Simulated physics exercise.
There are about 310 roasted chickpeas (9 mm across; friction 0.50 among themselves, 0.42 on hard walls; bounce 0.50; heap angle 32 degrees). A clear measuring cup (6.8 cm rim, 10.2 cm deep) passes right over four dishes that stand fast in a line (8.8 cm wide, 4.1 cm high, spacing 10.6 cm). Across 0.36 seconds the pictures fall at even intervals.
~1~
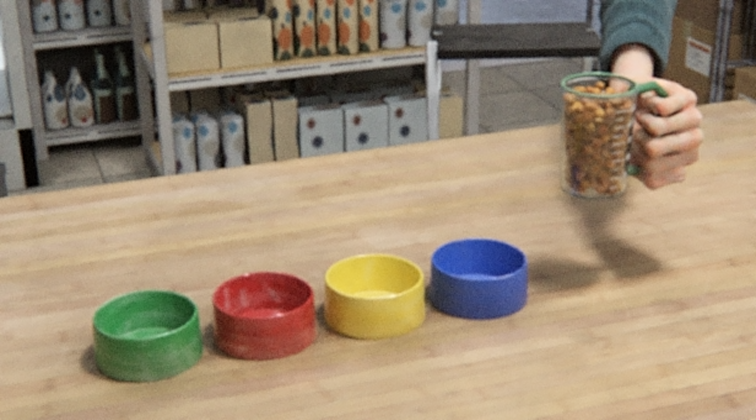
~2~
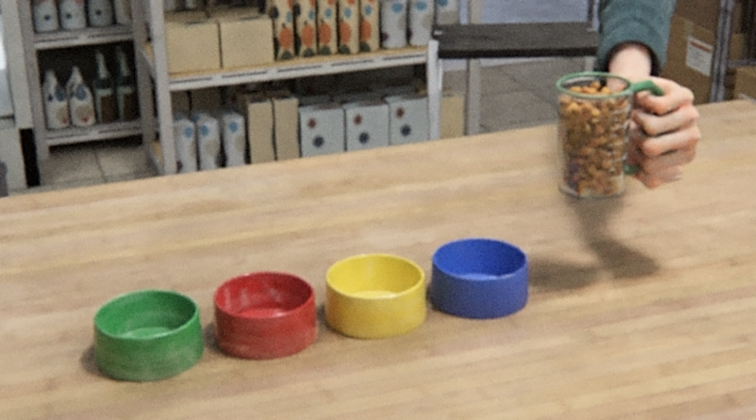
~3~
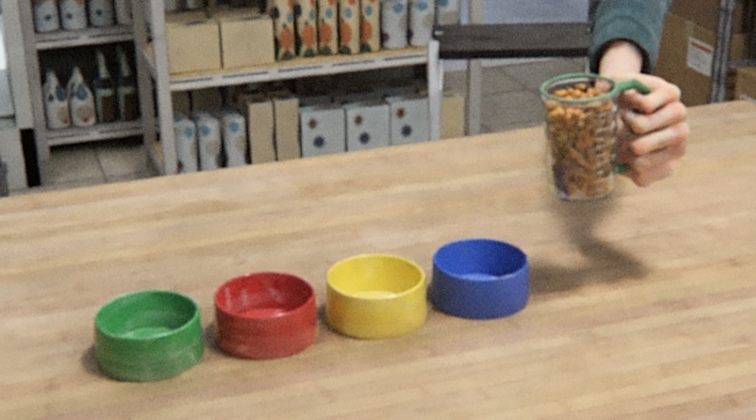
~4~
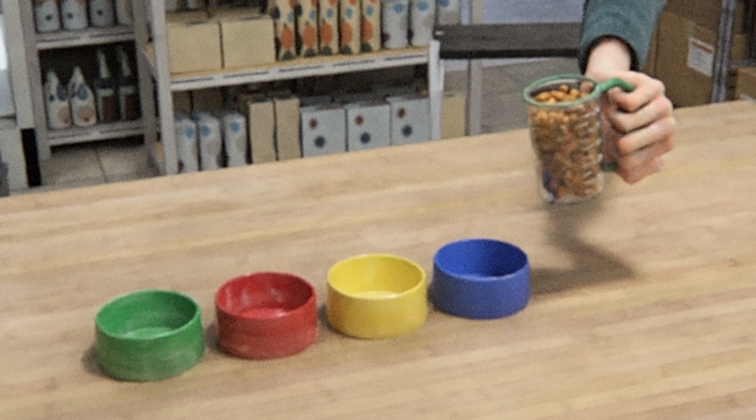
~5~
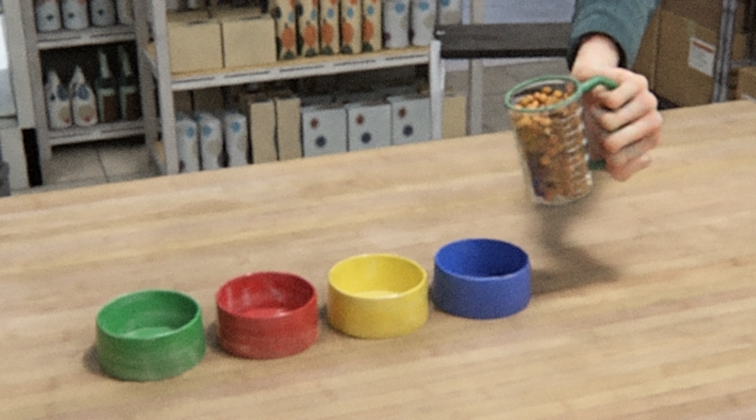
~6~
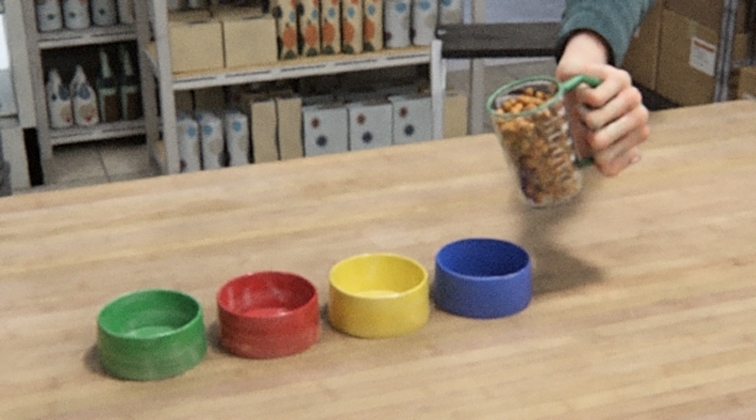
A hand moving a clear measuring cup of roasted chickpeas left and gradually tilting it near four colored dishes on a wooden table.
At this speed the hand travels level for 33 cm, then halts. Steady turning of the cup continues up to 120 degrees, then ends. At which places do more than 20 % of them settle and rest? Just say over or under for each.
Going through them: Red comes out under, blue comes out under, green comes out over, yellow comes out under, counter comes out over.
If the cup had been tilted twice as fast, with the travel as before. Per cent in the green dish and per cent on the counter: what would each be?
Then green would get 10 and the counter 20.
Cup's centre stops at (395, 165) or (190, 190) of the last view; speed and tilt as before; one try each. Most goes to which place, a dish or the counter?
First try: Counter; second try: Green.
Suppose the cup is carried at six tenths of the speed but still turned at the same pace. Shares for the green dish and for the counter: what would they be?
Green: 0; counter: 30.
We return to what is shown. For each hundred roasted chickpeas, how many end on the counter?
Roughly 35 per cent.
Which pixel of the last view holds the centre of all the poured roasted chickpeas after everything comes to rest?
In the last view, approximately (176, 335).
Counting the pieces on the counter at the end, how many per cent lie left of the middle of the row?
Share on that side: Roughly 100 %.
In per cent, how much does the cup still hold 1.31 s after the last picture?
Near 85 per cent of the load.
Then, 0.79 s after the last picture, tilt 66 degrees; cup holds 100 %.
Then, 1.31 s after the last picture, tilt 97 degrees; cup holds 85 %, green 10 %.
Then, 1.90 s after the last picture, tilt 120 degrees; cup holds 15 %, green 55 %.
In the end, red 0 %, blue 0 %, green 65 %, yellow 0 %, counter 35 %.
